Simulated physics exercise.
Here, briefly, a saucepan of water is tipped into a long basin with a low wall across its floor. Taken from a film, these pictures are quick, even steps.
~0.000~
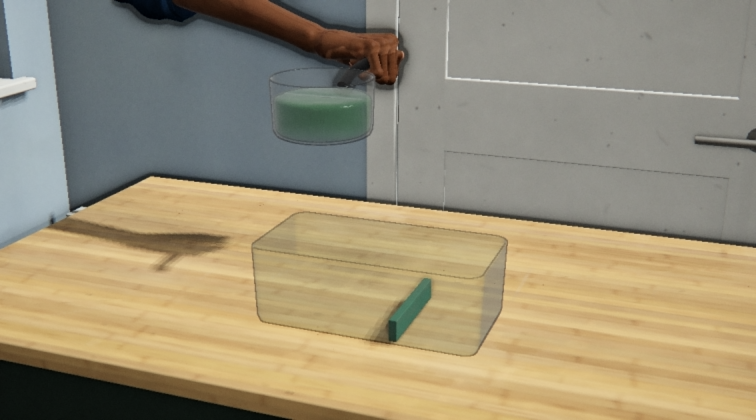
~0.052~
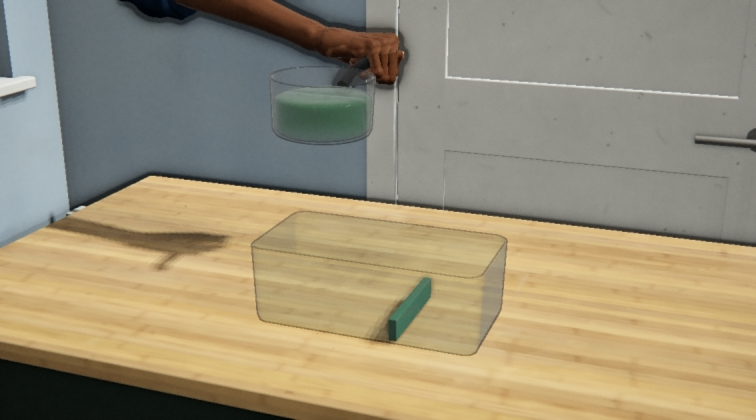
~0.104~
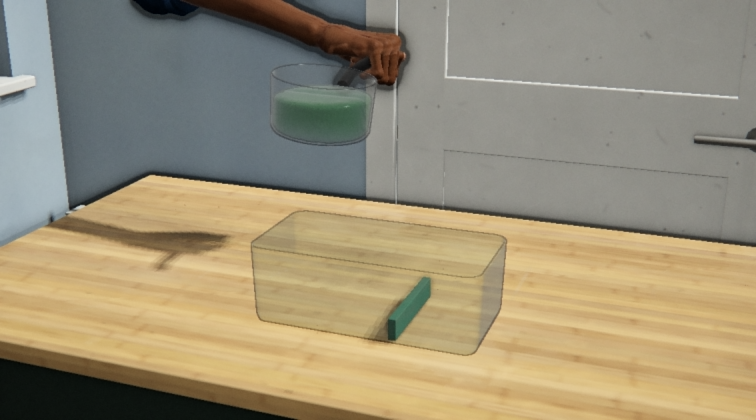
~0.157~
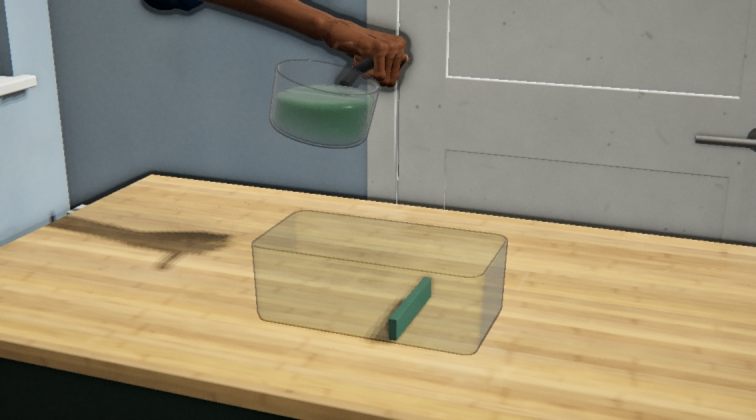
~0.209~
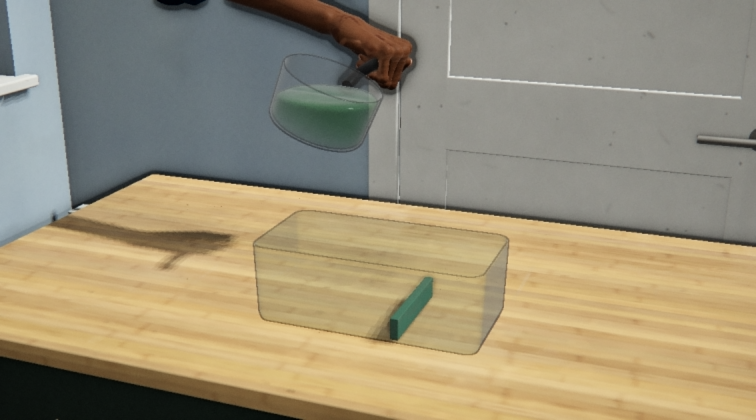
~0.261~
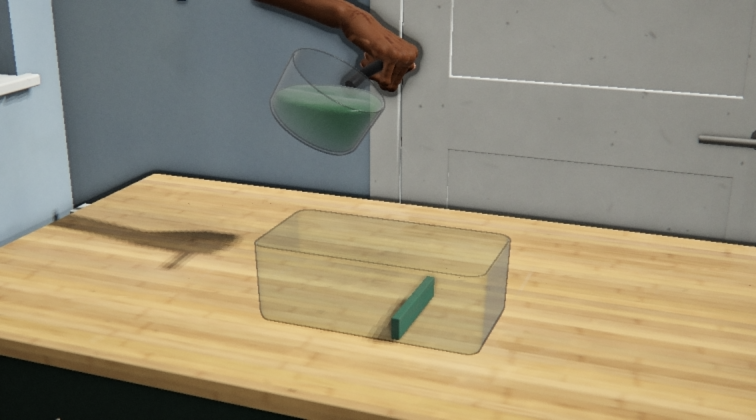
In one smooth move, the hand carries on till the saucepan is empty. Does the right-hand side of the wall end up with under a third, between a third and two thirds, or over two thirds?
The share right of the wall ends up within a third to two thirds.
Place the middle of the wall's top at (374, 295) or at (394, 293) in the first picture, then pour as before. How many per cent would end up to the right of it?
Note: Roughly 80 % in case one, 85 % in case two.
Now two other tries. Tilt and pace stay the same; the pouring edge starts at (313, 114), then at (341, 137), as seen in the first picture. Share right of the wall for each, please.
First some 15, then 10 per cent.
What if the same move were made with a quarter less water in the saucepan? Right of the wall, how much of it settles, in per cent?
It works out near 45 percent.
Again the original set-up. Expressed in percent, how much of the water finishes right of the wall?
Close to 55 per cent.
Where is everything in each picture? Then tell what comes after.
The first picture shows tilt 0°; pouring edge (371, 82); surface from (280, 93) to (370, 100); the long basin's rim runs from (274, 230) to (496, 259); the wall's top is at (411, 299).
The second picture shows tilt 1°; pouring edge (371, 83); surface from (279, 92) to (371, 100).
The third picture shows tilt 6°; pouring edge (372, 87); surface from (280, 90) to (371, 100).
The fourth picture shows tilt 13°; pouring edge (375, 93); surface from (281, 90) to (373, 101).
The fifth picture shows tilt 22°; pouring edge (379, 102); surface from (281, 90) to (377, 101).
The sixth picture shows tilt 32°; pouring edge (380, 112); surface from (281, 89) to (382, 104).
A moment on, the saucepan is tipped on its side and 42 per cent is still to pour, 2 is left of the wall and 8 right of it.
Next, the saucepan is tipped on its side and 14 per cent is still to pour, 16 is left of the wall and 55 right of it.
Then the saucepan is tipped on its side and 4 per cent is still to pour, 31 is left of the wall and 58 right of it.
Later the saucepan is tipped on its side and 1 per cent is still to pour, 40 is left of the wall and 56 right of it.
Finally, 42 per cent lies left of the wall, 56 right of it and 2 outside.
